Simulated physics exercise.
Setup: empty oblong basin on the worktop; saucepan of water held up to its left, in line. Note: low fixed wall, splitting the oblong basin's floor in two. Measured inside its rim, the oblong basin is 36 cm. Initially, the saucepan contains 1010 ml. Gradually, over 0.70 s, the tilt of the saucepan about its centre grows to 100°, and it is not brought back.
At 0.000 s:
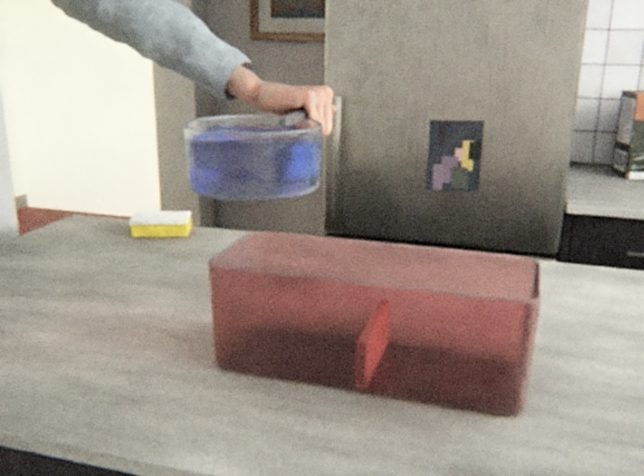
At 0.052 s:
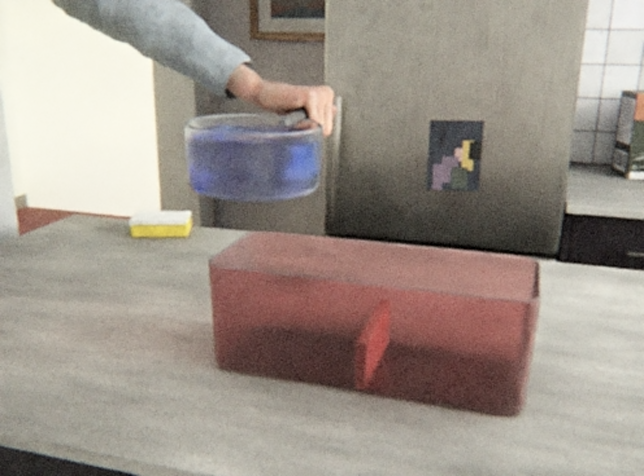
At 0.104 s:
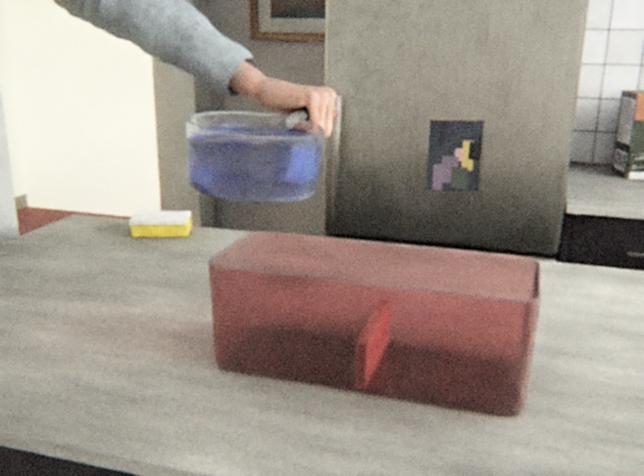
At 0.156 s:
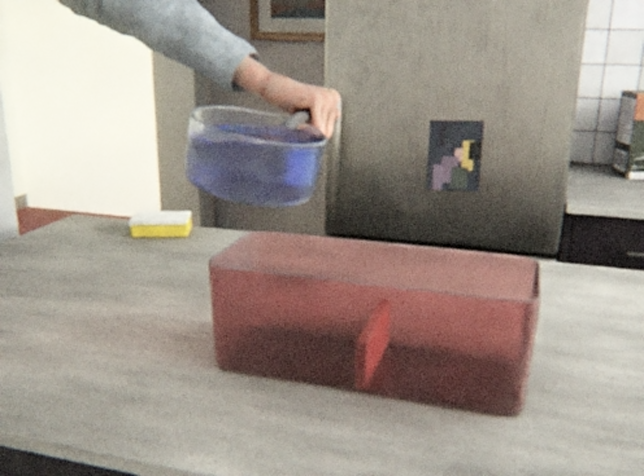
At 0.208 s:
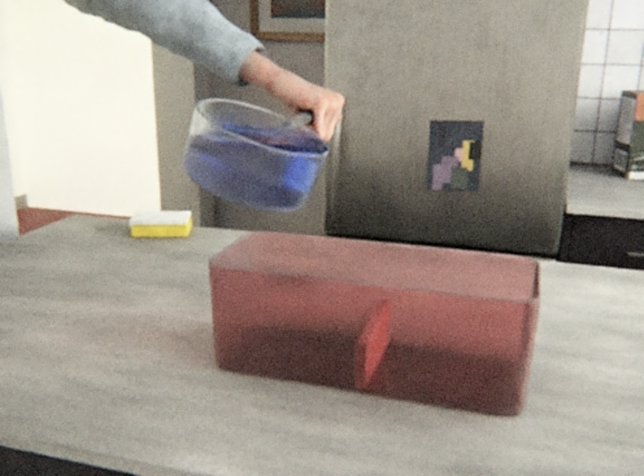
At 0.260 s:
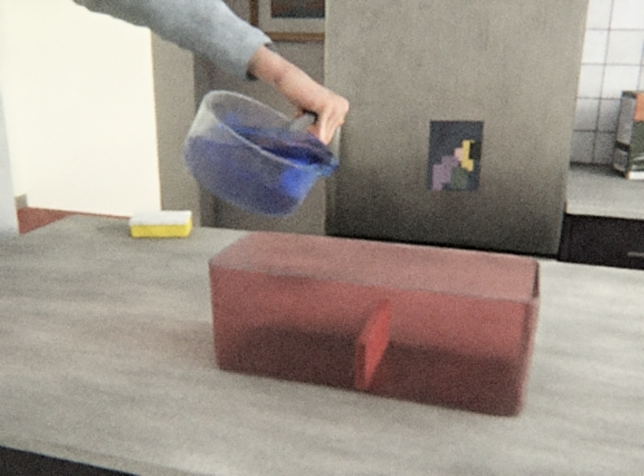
A hand gradually tilts a clear pan of blue liquid rightward above a translucent red basin.
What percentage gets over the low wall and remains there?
30 %.
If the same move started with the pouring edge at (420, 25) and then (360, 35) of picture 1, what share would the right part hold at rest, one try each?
First 80, then 80 per cent.
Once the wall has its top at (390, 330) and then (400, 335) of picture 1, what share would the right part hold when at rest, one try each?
Around 15 and 25 percent, in that order.
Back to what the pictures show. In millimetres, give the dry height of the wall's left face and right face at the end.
Left about 28 mm, while the right is about 42 mm.
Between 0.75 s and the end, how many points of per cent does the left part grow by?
5 %.
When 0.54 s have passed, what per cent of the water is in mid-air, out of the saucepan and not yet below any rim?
Around 34 percent.
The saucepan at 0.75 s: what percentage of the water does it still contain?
6 in a hundred, give or take.
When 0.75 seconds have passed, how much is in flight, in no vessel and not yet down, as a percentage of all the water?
Around 5 percent of the liquid.
Then, 0.54 s in, the tilt is 88° and 28 per cent is still to pour, 21 is left of the wall and 19 right of it.
Then, 0.75 s in, the tilt is 100° and 6 per cent is still to pour, 59 is left of the wall and 30 right of it.
Then, 0.96 s in, the tilt is 100° and 1 per cent is still to pour, 61 is left of the wall and 30 right of it.
Then, 1.20 s in, the tilt is 100° and 0 per cent is still to pour, 63 is left of the wall and 30 right of it.
Finally, 63 per cent lies left of the wall, 30 right of it and 7 outside.
